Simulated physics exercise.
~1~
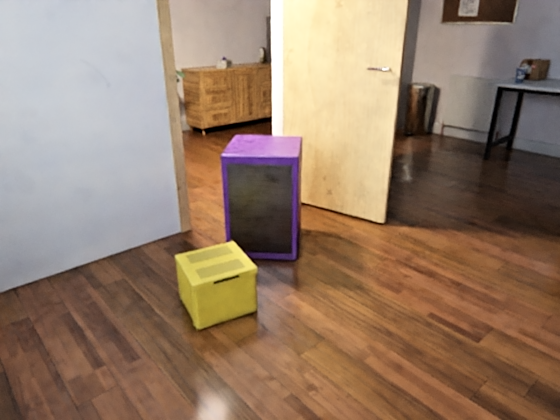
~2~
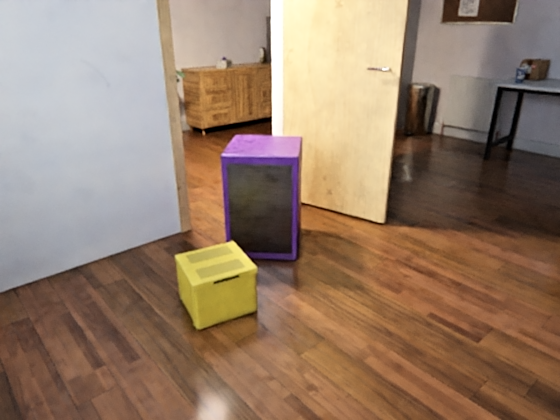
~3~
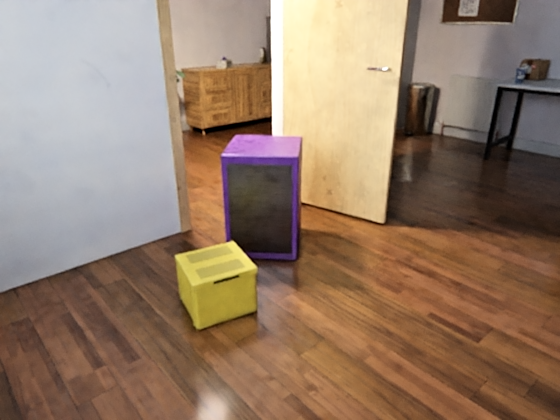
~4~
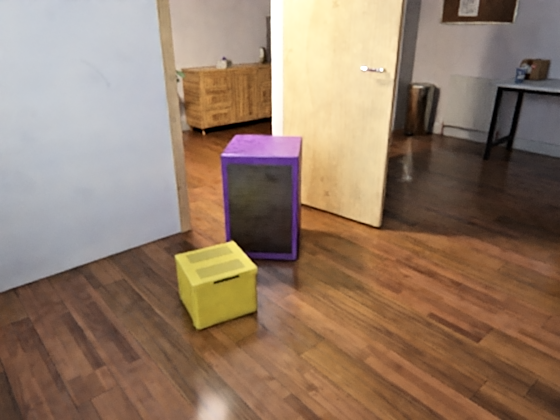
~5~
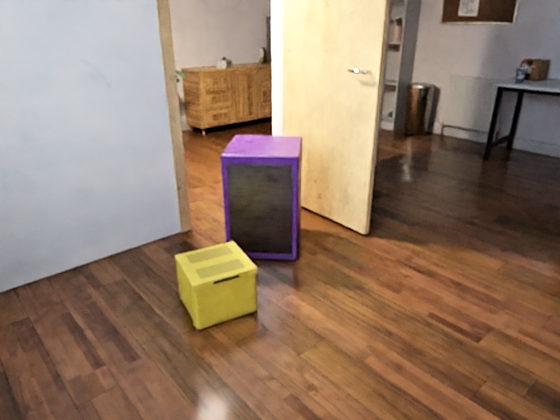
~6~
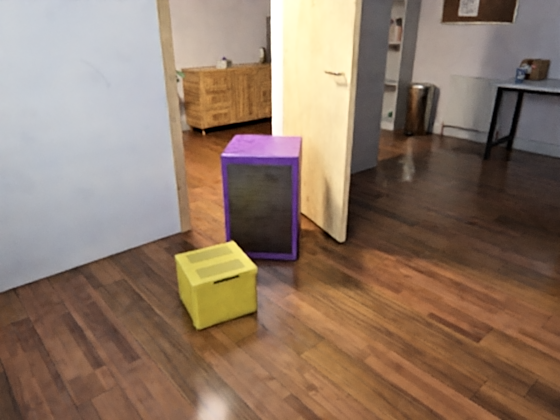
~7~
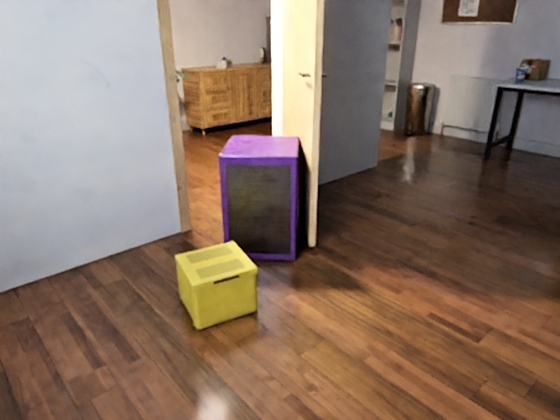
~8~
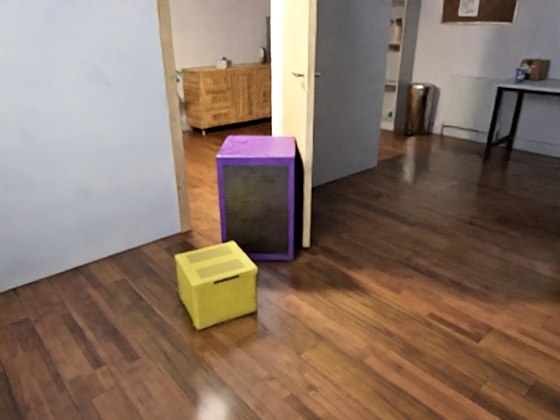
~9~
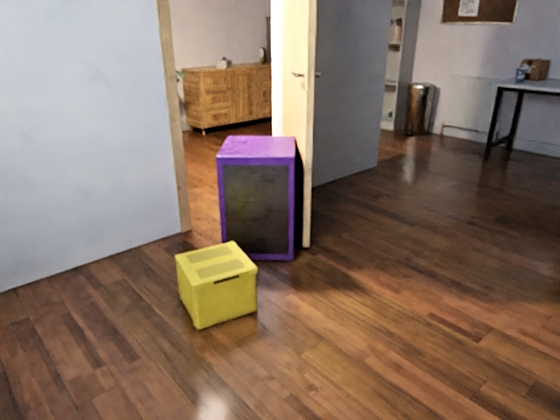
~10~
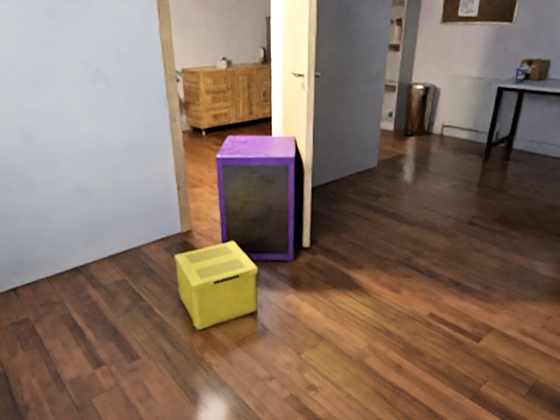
In a wood-floored room, an open door swings toward a purple box, nudges it slightly left and stops against it, still ajar.
